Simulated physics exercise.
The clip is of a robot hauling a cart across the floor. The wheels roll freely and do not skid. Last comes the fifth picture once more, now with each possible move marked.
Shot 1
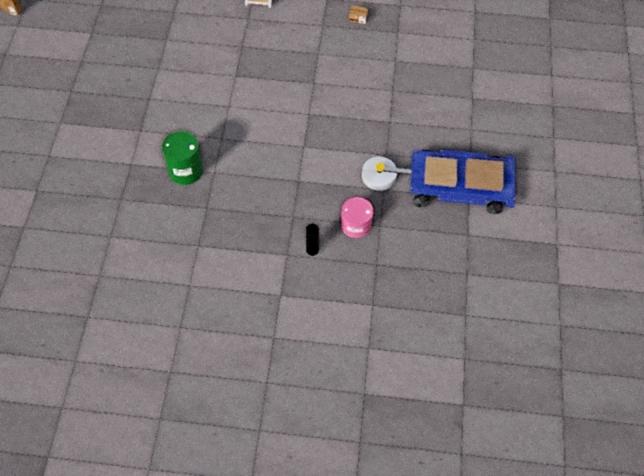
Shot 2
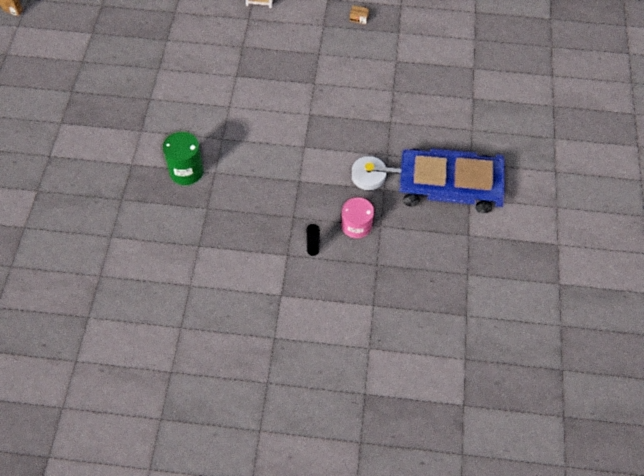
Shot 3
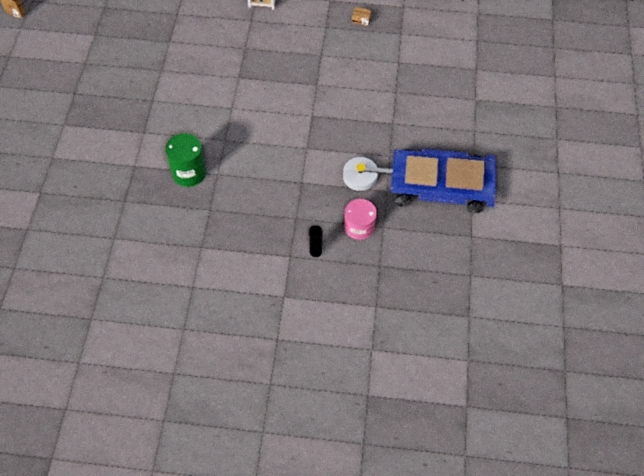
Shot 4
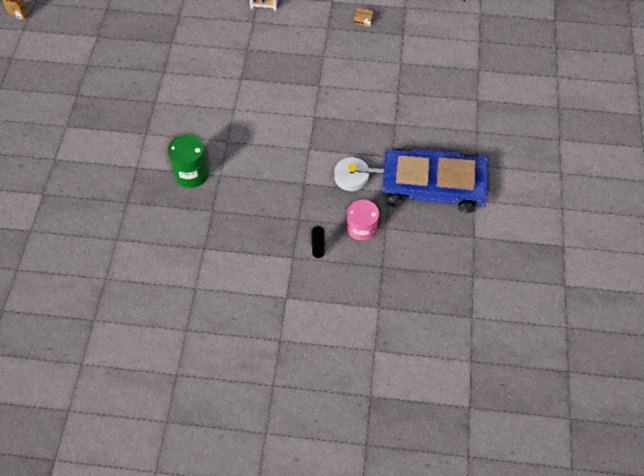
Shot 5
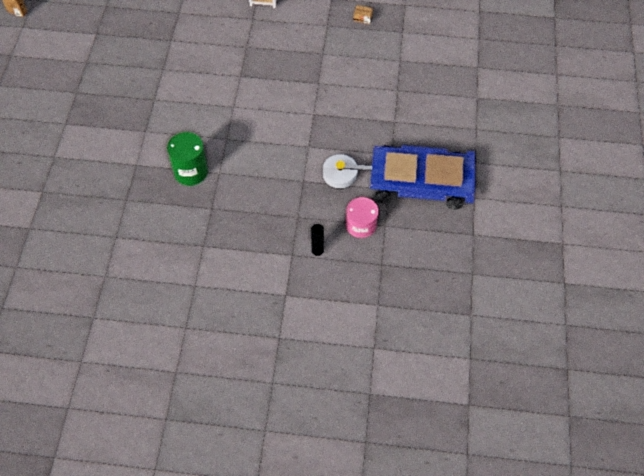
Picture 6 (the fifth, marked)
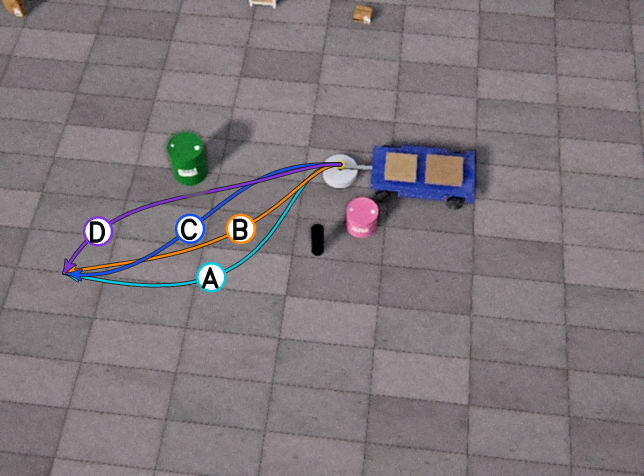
We see a small, round, pale robot slowly pulling a blue cart carrying two brown boxes leftward across a grey tiled floor, passing behind a pink tub and a black post, while a green drum stands at left.
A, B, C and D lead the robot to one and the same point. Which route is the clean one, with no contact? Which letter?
C is the clean one.
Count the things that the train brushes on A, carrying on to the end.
It touches two.
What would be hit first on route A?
The pink tub.
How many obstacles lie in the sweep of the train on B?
One.
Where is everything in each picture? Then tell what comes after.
Green drum (186, 171); robot (379, 172); blue cart (463, 176), in the first picture.
Robot (369, 172); blue cart (452, 175); pink tub (357, 225), in the second picture.
Robot (360, 172); blue cart (444, 175); green drum (189, 173), in the third picture.
Robot (352, 173); blue cart (435, 175); black post (318, 253), in the fourth picture.
Robot (340, 170); blue cart (423, 171); pink tub (361, 225); black post (318, 250); green drum (191, 172), in the fifth picture.
On the marked copy, A from (340, 164) via (237, 265) to (66, 273); B from (340, 164) via (223, 238) to (64, 273); C from (340, 164) via (211, 213) to (69, 274); D from (340, 164) via (193, 195) to (64, 273).
Following C. Soon after the start, robot (243, 195), cart (323, 173).
Later, robot (158, 257), cart (231, 210).
In the end, robot (67, 278), cart (151, 249); nothing has been touched.
As for the rest, A meets the pink tub and black post; B meets the pink tub; D meets the green drum.
